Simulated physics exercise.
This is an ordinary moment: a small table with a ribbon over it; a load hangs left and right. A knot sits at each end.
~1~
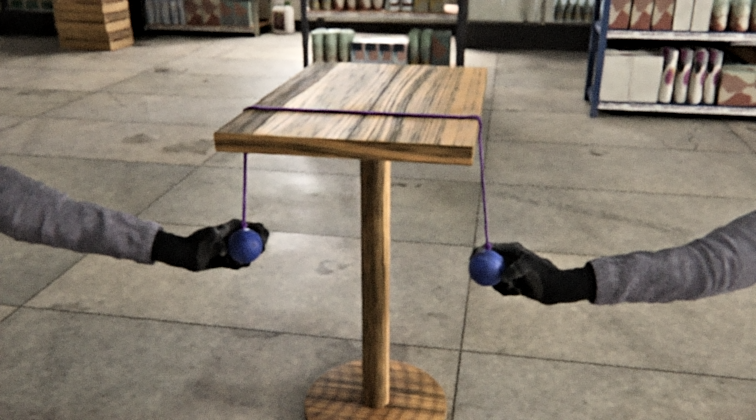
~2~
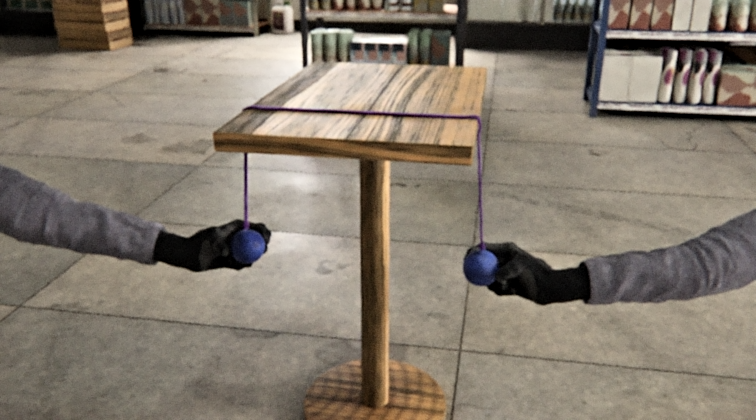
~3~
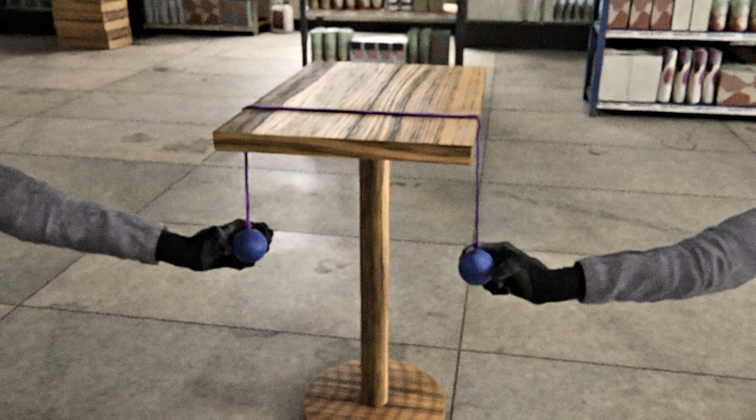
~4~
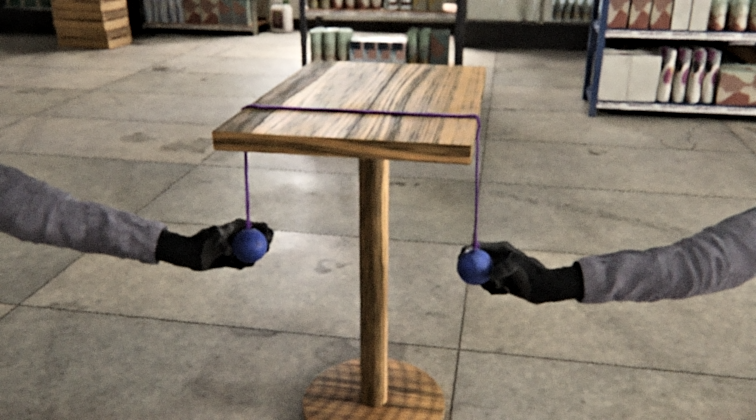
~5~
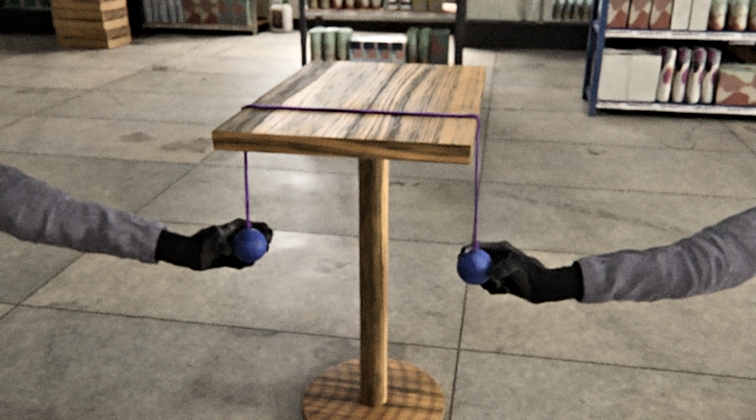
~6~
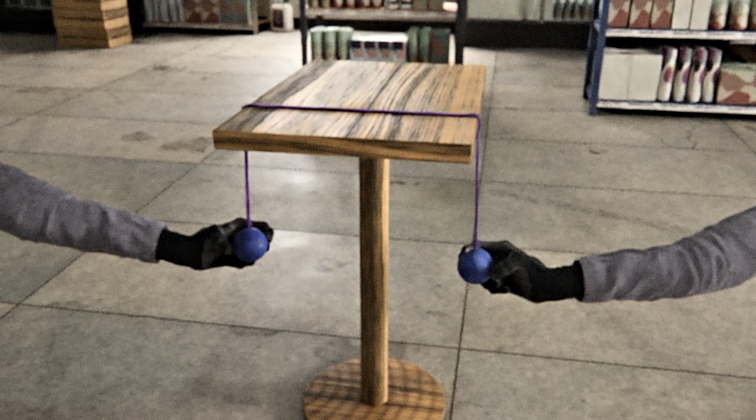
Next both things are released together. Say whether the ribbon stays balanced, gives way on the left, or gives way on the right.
It never starts moving.
Then, 0.32 s later than the last view, left ball where it was near (255, 245); right ball where it was near (470, 265).
Then, 0.86 s later than the last view, left ball where it was near (252, 245); right ball where it was near (473, 266).
Then, 1.50 s later than the last view, left ball where it was near (259, 246); right ball where it was near (466, 265).
Finally, left ball where it was near (252, 245); right ball where it was near (474, 266). The ribbon stays as it is.
